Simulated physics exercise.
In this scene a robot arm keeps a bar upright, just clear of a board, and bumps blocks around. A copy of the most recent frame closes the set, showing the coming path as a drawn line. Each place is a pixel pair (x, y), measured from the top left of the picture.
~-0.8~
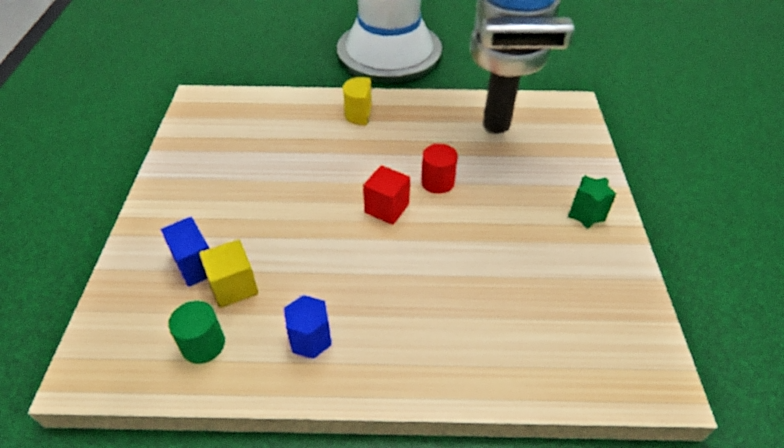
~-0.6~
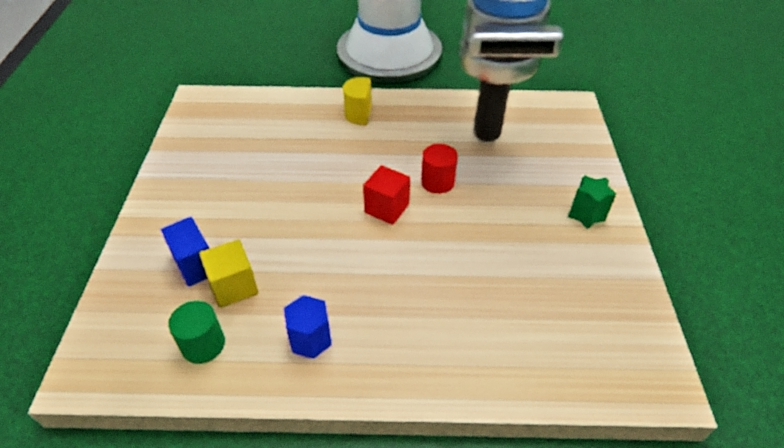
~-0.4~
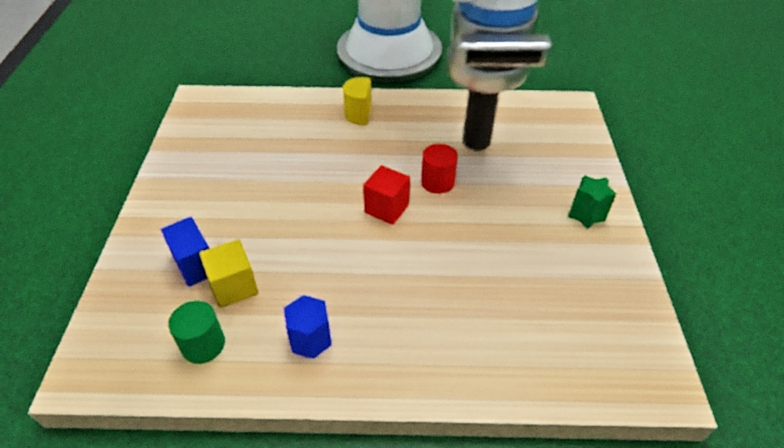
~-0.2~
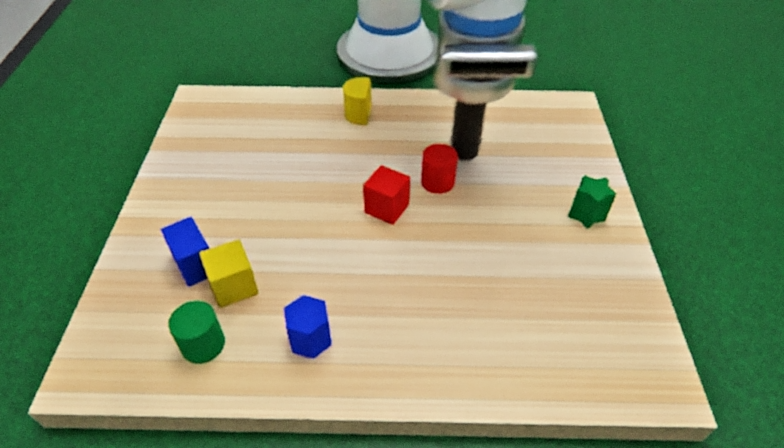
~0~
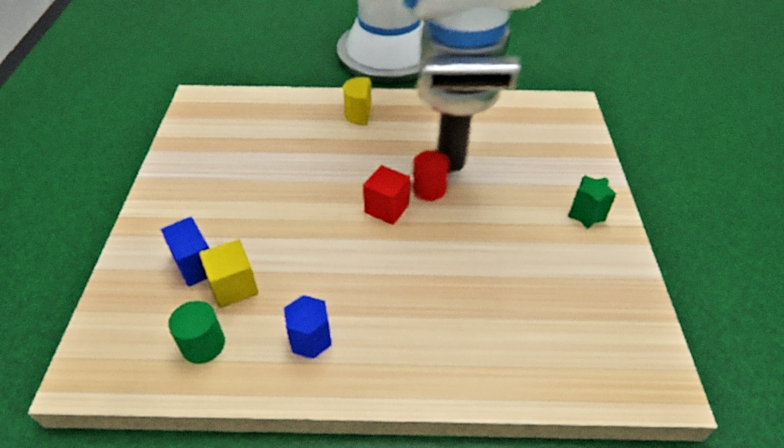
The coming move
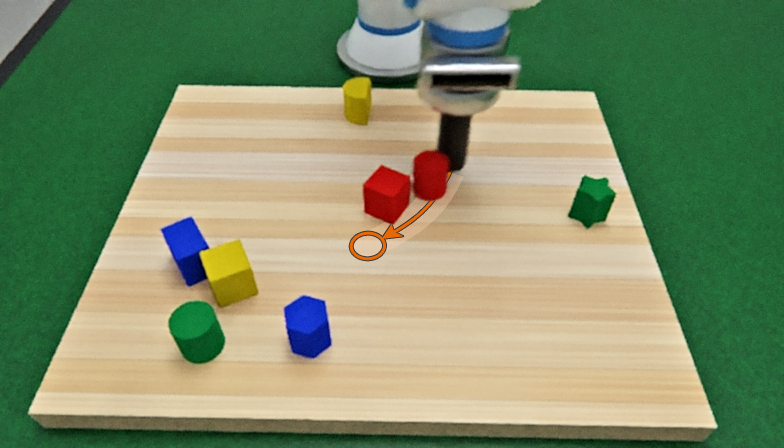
A robot arm with a dark bar pointing down stands at the far edge of a pale wooden board on a green surface, seen from above and in front by a still camera. Red, yellow, blue and green blocks sit scattered, a red cube and red cylinder near the middle. The bar slides left and nearer, then nudges the cylinder slightly toward the unmoving cube.
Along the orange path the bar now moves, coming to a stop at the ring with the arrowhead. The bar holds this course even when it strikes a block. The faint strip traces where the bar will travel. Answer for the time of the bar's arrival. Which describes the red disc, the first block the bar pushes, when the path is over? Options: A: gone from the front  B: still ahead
I choose B.
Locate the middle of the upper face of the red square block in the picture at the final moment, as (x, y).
By then it is at (352, 194).
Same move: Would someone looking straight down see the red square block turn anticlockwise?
Answer: No.
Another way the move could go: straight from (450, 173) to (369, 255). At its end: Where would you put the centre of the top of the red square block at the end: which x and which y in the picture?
The point I'd pick in the picture is (356, 196).
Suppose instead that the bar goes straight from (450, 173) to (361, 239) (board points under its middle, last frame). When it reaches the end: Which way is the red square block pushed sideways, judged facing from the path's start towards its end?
My answer: Right.
The line goes from (450, 173) via (433, 200) and (406, 225), ending at (368, 246).
What follows on the original path. One third of the way, bar (434, 190); red square block (373, 189), turned 50° clockwise; red disc (410, 189).
Two thirds of the way, bar (406, 215); red square block (355, 194), turned 100° clockwise; red disc (379, 215).
At the end, bar (367, 236); red square block (352, 194), turned 110° clockwise; red disc (342, 241).
